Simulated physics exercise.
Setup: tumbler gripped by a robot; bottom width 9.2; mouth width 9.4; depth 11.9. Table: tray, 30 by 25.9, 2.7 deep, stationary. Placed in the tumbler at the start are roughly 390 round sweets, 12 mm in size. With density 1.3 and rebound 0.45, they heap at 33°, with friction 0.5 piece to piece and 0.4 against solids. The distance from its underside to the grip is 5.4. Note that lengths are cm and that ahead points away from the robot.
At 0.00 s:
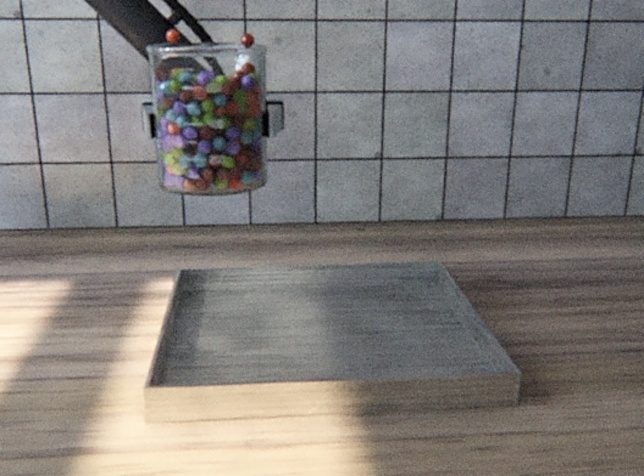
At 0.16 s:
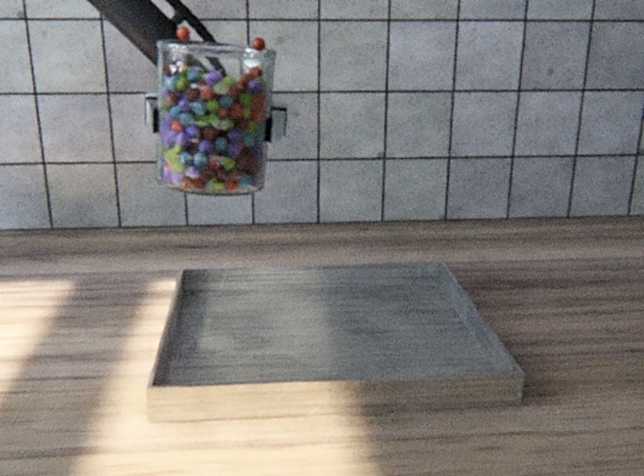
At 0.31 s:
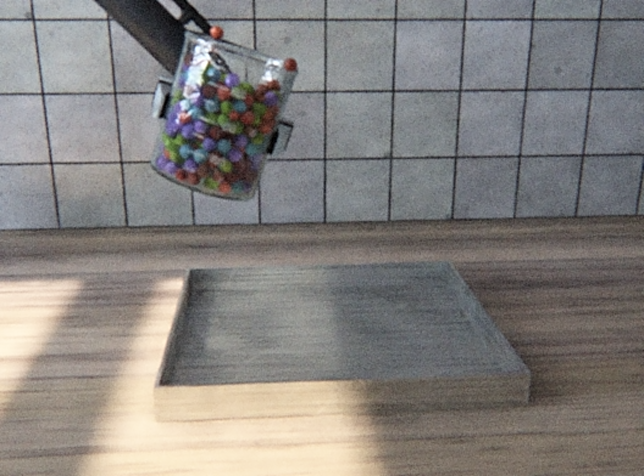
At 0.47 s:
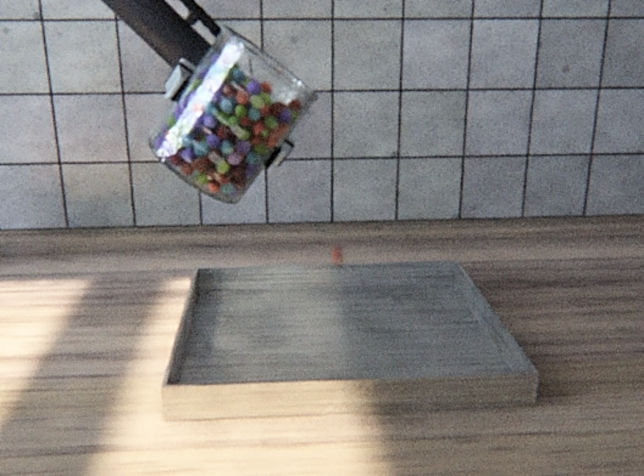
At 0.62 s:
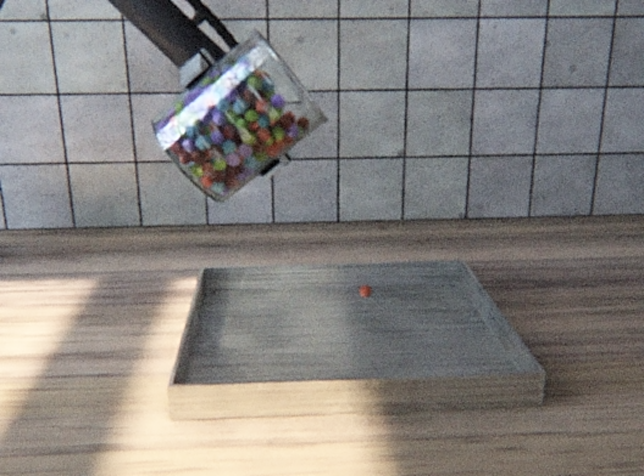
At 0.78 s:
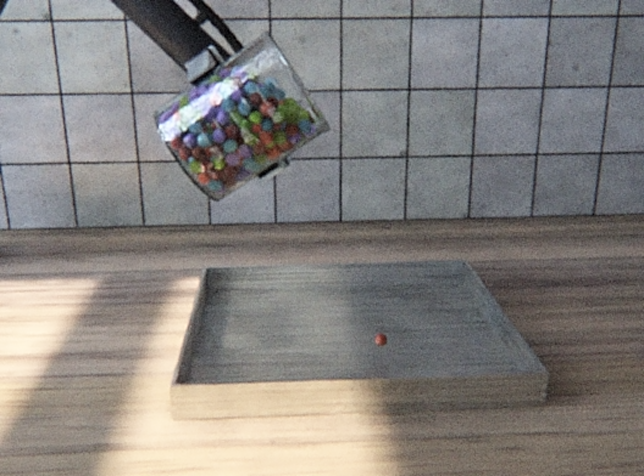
Above a shallow tray on a wooden table, a robot arm gripped a clear tumbler of colourful round sweets and tilted it steadily to the right, while one red sweet dropped and rolled across the tray.
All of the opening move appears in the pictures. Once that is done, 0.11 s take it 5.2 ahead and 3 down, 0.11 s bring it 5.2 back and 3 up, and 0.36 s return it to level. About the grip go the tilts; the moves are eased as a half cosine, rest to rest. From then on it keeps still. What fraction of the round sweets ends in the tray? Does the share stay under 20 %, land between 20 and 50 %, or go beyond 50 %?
It stays under 20 %.
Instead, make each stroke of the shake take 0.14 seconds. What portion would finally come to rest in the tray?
Estimate: Near 5 per cent.
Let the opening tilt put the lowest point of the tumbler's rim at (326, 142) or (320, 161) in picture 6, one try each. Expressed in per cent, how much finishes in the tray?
First try about 15 per cent, second try about 35 per cent.
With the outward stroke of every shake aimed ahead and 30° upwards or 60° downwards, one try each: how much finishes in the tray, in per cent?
First try about 40 %, second try about 5 %.
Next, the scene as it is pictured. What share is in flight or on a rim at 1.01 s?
Roughly 6 per cent.
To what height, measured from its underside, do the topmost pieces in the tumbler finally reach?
About 11.0 cm.
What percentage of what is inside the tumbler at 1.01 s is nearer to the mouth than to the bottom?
Share in the mouth half: About 40 %.
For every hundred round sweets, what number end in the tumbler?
Around 90 in a hundred.
After 1.01 s, tilted 57° forward, highest piece 25 above the table; 367 in the tumbler, 1 in the tray, 24 in flight or on a rim.
After 1.24 s, tilted 13° forward, highest piece 27 above the table; 359 in the tumbler, 30 in the tray, 3 in flight or on a rim.
After 1.56 s, level, highest piece 27 above the table; 359 in the tumbler, 29 in the tray, 4 on the table or floor.
After 2.61 s, level, highest piece 27 above the table; 359 in the tumbler, 29 in the tray, 4 on the table or floor.
In the end, 359 in the tumbler, 29 in the tray, 4 on the table or floor. That is 7 % in the tray.
